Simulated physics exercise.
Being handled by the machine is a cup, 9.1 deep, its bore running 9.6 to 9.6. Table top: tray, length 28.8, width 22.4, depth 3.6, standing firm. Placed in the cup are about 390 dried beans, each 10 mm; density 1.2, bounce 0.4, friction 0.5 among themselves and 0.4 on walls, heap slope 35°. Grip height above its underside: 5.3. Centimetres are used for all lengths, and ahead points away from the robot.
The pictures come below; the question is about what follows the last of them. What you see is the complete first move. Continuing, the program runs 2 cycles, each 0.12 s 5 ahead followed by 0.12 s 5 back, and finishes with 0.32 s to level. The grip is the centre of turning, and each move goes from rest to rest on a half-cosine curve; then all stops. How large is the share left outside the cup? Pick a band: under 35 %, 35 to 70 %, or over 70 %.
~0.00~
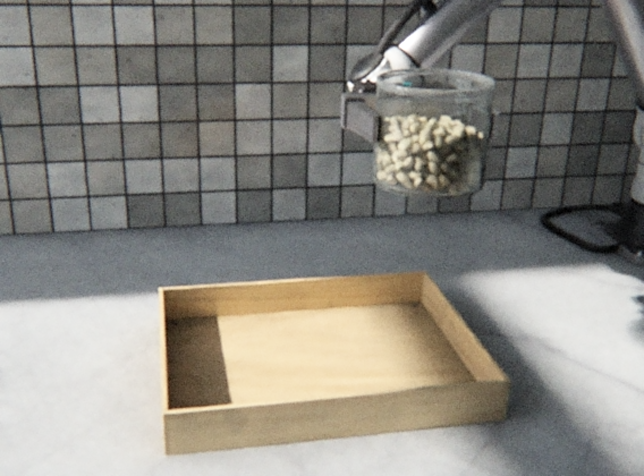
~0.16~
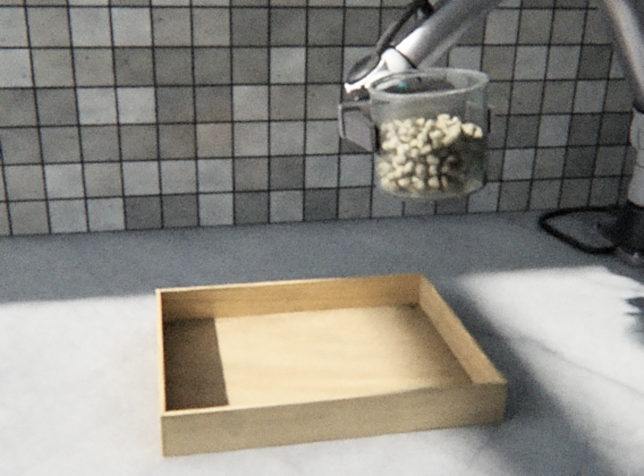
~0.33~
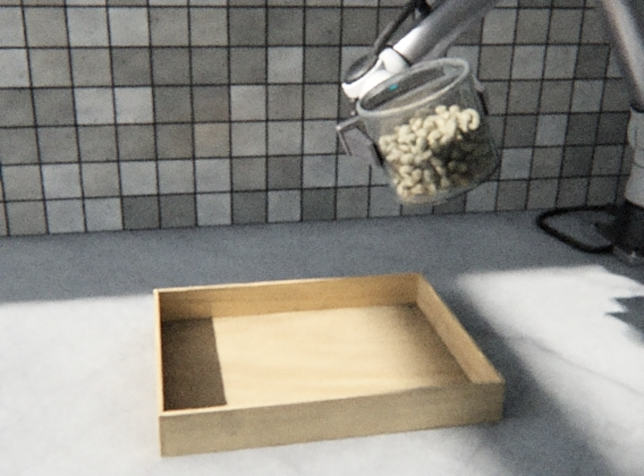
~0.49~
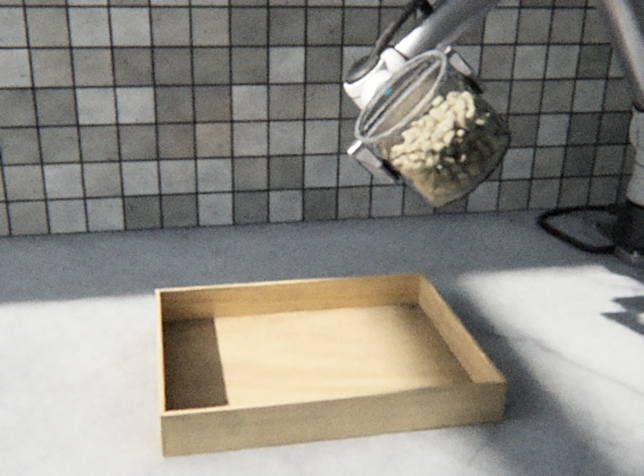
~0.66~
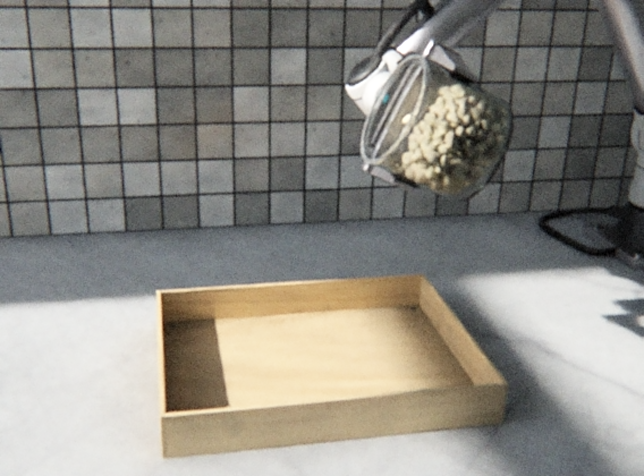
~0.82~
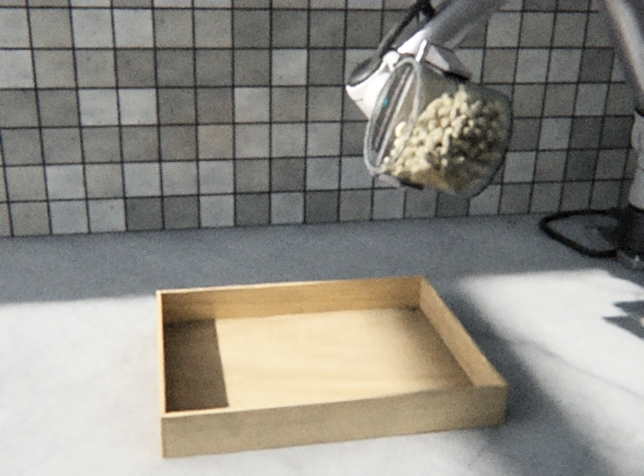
35 to 70 %.
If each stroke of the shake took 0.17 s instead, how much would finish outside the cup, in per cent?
I'd expect close to 25 in a hundred.
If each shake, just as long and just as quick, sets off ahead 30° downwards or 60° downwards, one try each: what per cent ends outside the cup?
It comes to around 20 per cent on the first try and around 5 per cent on the second.
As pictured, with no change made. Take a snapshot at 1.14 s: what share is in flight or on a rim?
26 %.
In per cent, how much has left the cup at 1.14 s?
About 30 per cent by then.
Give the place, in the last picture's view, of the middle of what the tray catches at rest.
Around (263, 363) in the last view.
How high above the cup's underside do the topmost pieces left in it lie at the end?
Roughly 6.0 cm.
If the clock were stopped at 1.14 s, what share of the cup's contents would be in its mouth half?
That share comes to roughly 35 percent.
After 1.14 s, tilted 71° forward, highest piece 25 above the table; 269 in the cup, 18 in the tray, 103 in flight or on a rim.
After 1.46 s, tilted 36° forward, highest piece 24 above the table; 197 in the cup, 185 in the tray, 2 on the table or floor, 6 in flight or on a rim.
After 1.82 s, level, highest piece 25 above the table; 197 in the cup, 190 in the tray, 3 on the table or floor.
After 2.87 s, level, highest piece 25 above the table; 197 in the cup, 190 in the tray, 3 on the table or floor.
At rest, 197 in the cup, 190 in the tray, 3 on the table or floor. That is 49 % outside the cup.
